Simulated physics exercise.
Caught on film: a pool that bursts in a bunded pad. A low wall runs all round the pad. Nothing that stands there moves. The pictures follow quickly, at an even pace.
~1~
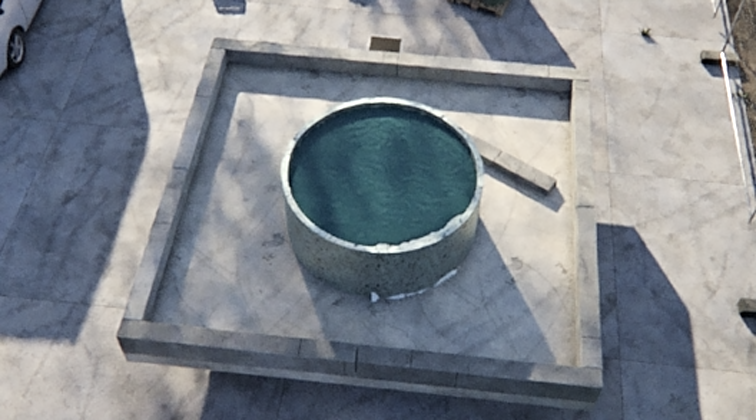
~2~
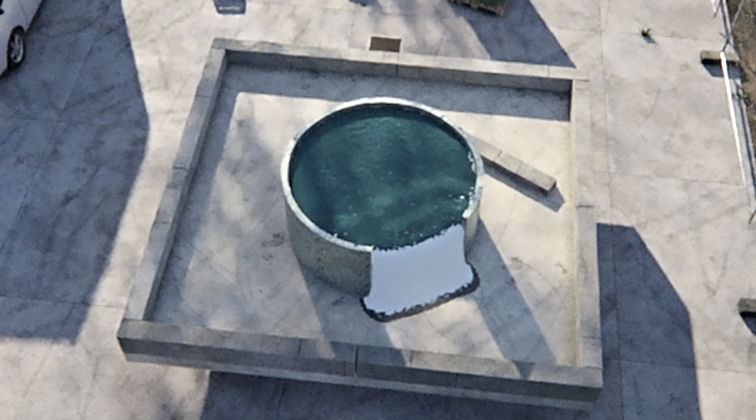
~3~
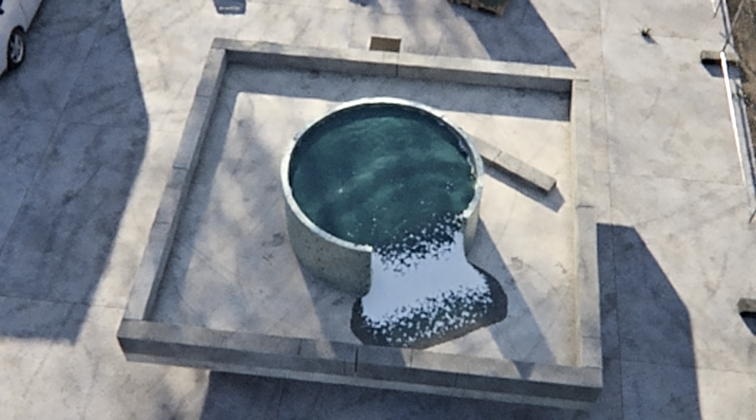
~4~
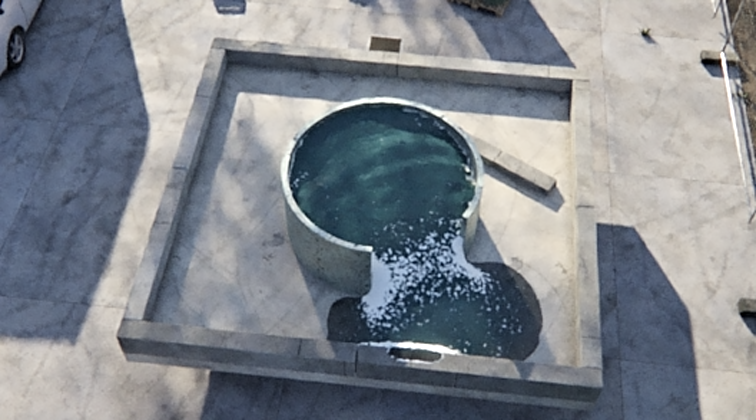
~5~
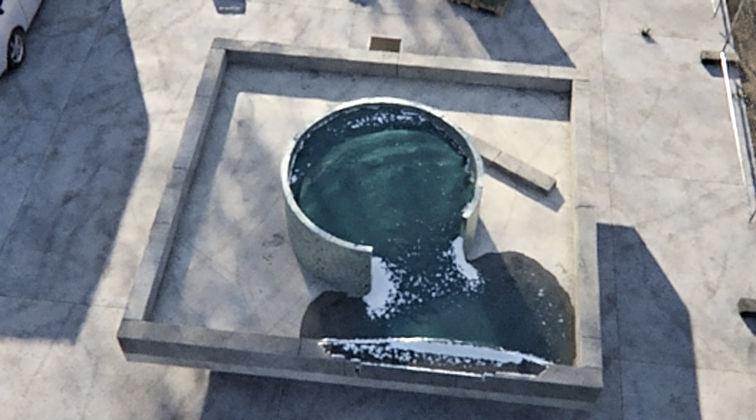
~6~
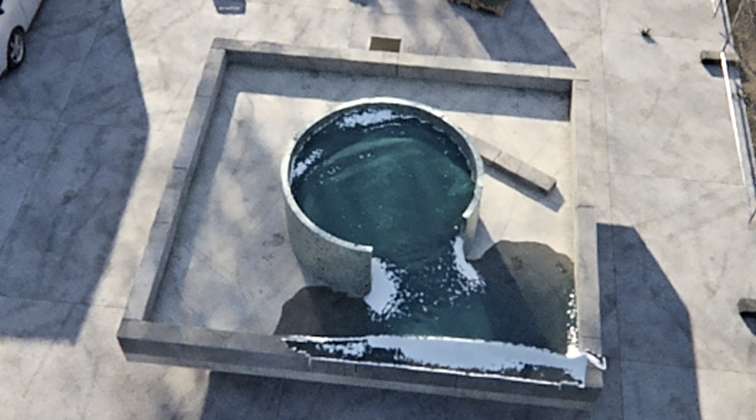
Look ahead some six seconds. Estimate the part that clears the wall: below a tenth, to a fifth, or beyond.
Over the wall goes more than a fifth.
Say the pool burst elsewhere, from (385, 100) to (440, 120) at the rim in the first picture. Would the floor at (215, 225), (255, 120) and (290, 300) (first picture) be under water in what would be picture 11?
As listed: Clear, dry, not flooded.
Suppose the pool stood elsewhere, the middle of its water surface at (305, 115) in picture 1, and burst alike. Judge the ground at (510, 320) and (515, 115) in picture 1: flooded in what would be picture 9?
In that order: Covered, no water.
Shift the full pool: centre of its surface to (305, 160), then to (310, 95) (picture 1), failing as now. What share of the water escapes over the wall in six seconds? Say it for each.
About 22 and 14 per cent.
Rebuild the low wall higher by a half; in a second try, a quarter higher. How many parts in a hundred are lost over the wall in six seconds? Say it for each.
Near 12 and 20 in a hundred.
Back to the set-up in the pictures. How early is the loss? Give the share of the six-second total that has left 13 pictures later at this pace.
Some 80 per cent.
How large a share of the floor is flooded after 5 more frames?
Close to 30 %.
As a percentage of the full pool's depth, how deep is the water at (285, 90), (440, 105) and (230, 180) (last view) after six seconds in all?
In that order: 16, 10 and 6 per cent.
A moment on, water covers 25 % of the floor; the low wall has let 3 % over.
Next, water covers 30 % of the floor; the low wall has let 8 % over.
Then, water covers 50 % of the floor; the low wall has let 24 % over.
Later, water covers 80 % of the floor; the low wall has let 29 % over.
In the end, water covers 80 % of the floor; the low wall has let 29 % over.
